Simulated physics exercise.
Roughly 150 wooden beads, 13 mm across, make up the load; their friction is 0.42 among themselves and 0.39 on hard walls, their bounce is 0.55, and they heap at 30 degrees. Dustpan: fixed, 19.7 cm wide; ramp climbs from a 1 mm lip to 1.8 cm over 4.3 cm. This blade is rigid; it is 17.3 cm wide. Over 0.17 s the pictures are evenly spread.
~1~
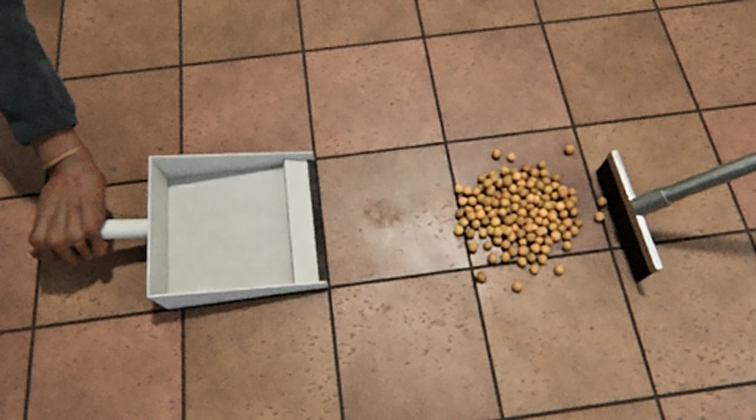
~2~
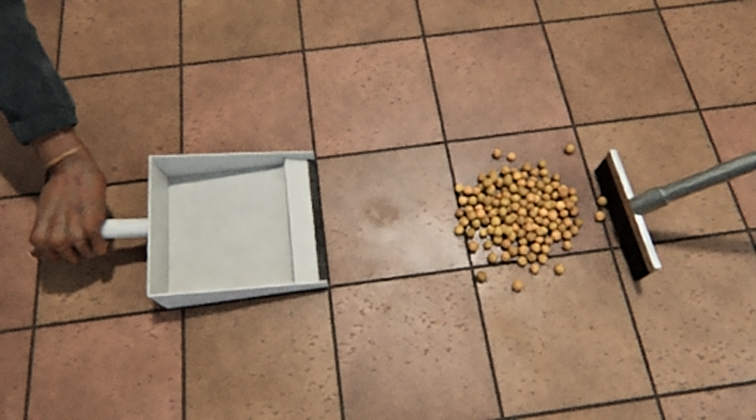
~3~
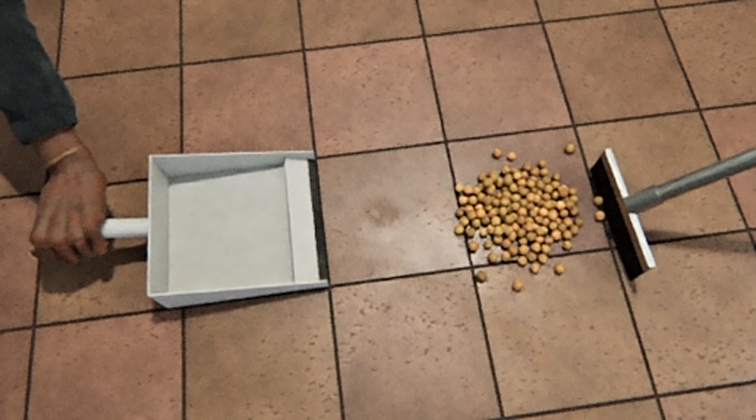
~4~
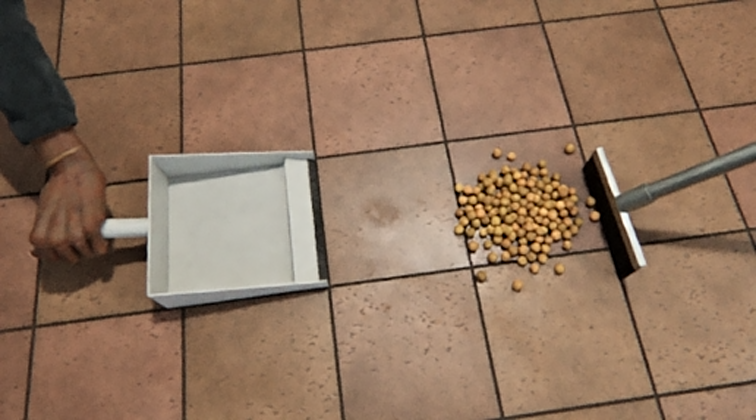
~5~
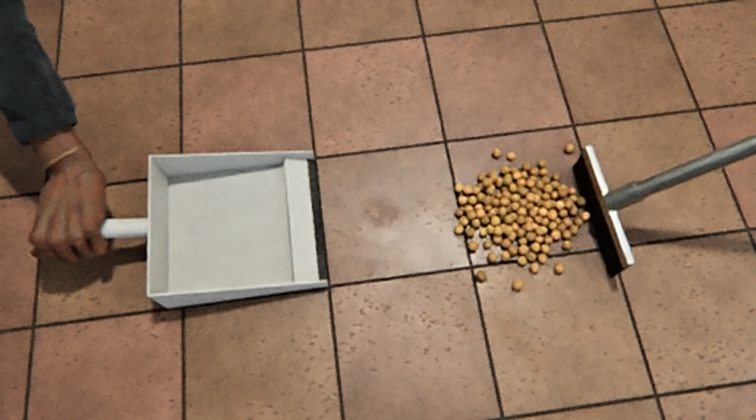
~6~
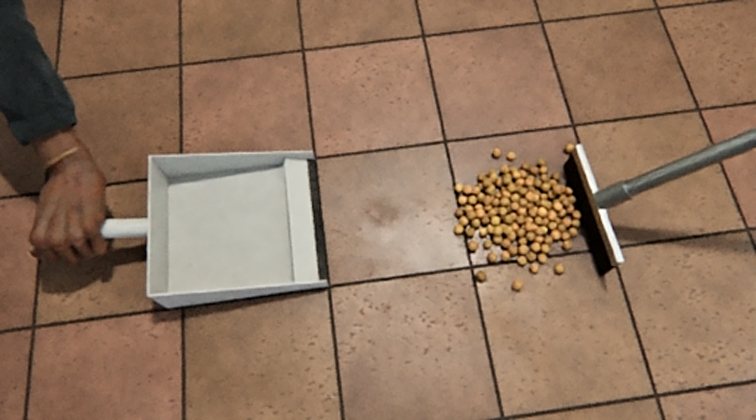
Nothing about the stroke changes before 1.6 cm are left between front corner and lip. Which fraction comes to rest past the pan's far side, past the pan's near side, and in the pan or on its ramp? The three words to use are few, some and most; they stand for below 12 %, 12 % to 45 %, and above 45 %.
Past the pan's far side: Some, past the pan's near side: Some, in the pan or on its ramp: Some.
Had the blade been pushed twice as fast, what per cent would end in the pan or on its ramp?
In that case roughly 30 percent.
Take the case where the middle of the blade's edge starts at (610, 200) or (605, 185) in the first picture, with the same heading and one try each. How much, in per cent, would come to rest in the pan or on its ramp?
The two tries give about 15 % and about 5 %.
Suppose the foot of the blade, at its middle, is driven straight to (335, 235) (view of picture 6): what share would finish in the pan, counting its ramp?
That comes to near 35 percent.
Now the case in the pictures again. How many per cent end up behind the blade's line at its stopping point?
Roughly 45 in a hundred.
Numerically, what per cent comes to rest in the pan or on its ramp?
25 %.
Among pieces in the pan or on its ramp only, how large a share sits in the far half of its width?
Roughly 80 in a hundred.
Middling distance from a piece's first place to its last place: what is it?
I'd say close to 24 cm.
Then, 0.42 s after the last picture, middle of the blade 21 cm from the lip; 0 % over the lip, far side 5 %, near side 20 %.
Then, 0.70 s after the last picture, middle of the blade 9 cm from the lip; 0 % over the lip, far side 15 %, near side 20 %.
Then, 1.09 s after the last picture, middle of the blade 2 cm from the lip; 25 % over the lip, far side 20 %, near side 25 %.
In the end, far side 20 %, near side 25 %, pan 25 %, in front of the lip or behind the blade 35 %.
